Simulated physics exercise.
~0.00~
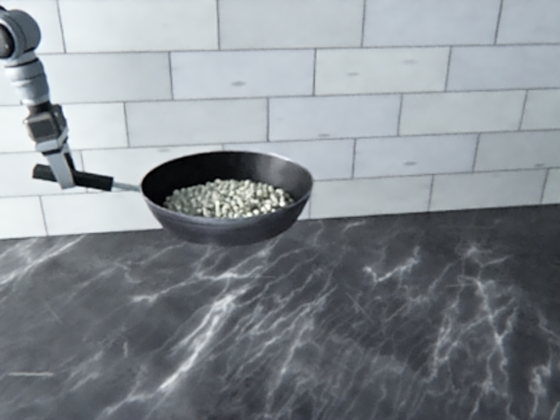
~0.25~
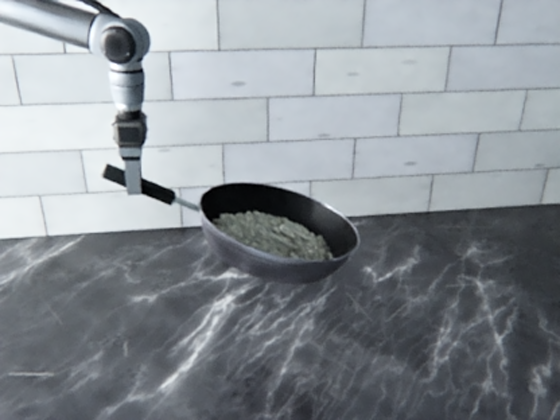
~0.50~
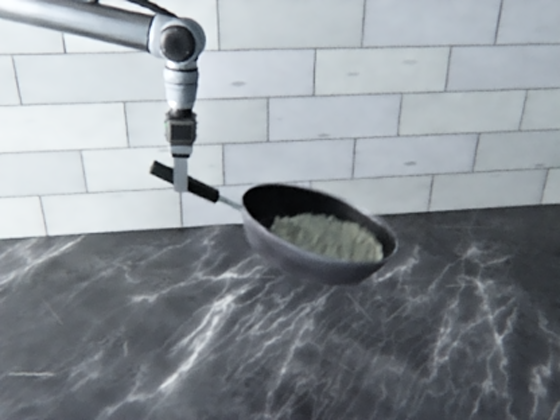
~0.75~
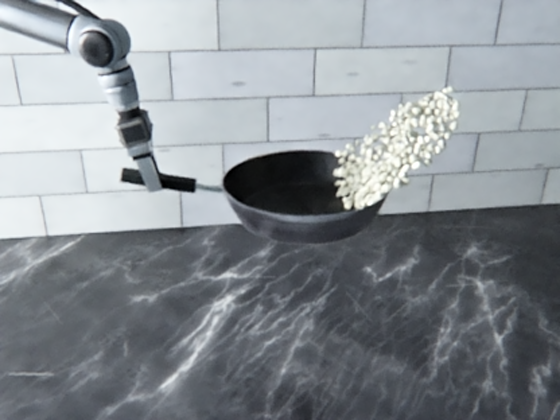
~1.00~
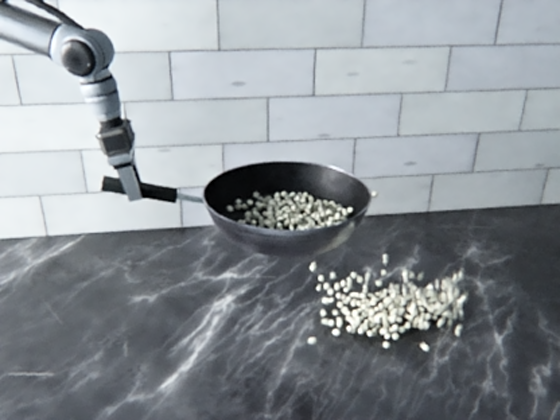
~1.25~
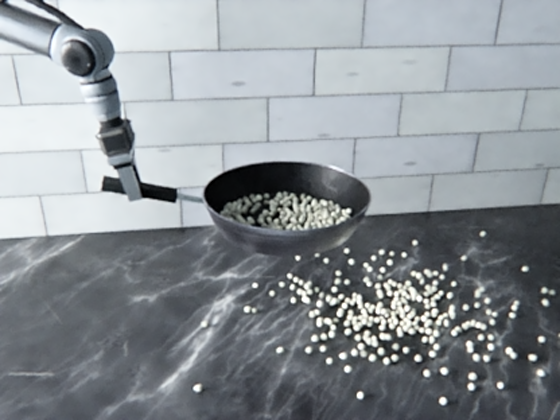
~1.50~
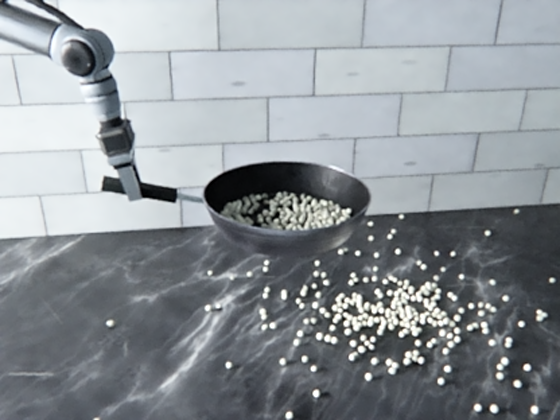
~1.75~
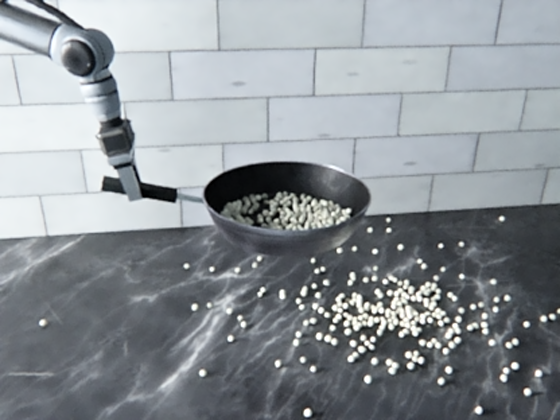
A robot arm at the left grips the handle of a dark frying pan heaped with small whitish beads, holding it above a black marble counter with white veins, seen from slightly above against a white tiled wall. The arm carries the pan to the right and dips it, the beads staying inside. It then lifts and draws the pan back, and a thick stream of beads flies out over the right rim. They drop onto the counter, bounce and scatter widely. The pan ends level and still, partly filled, with many beads strewn below.
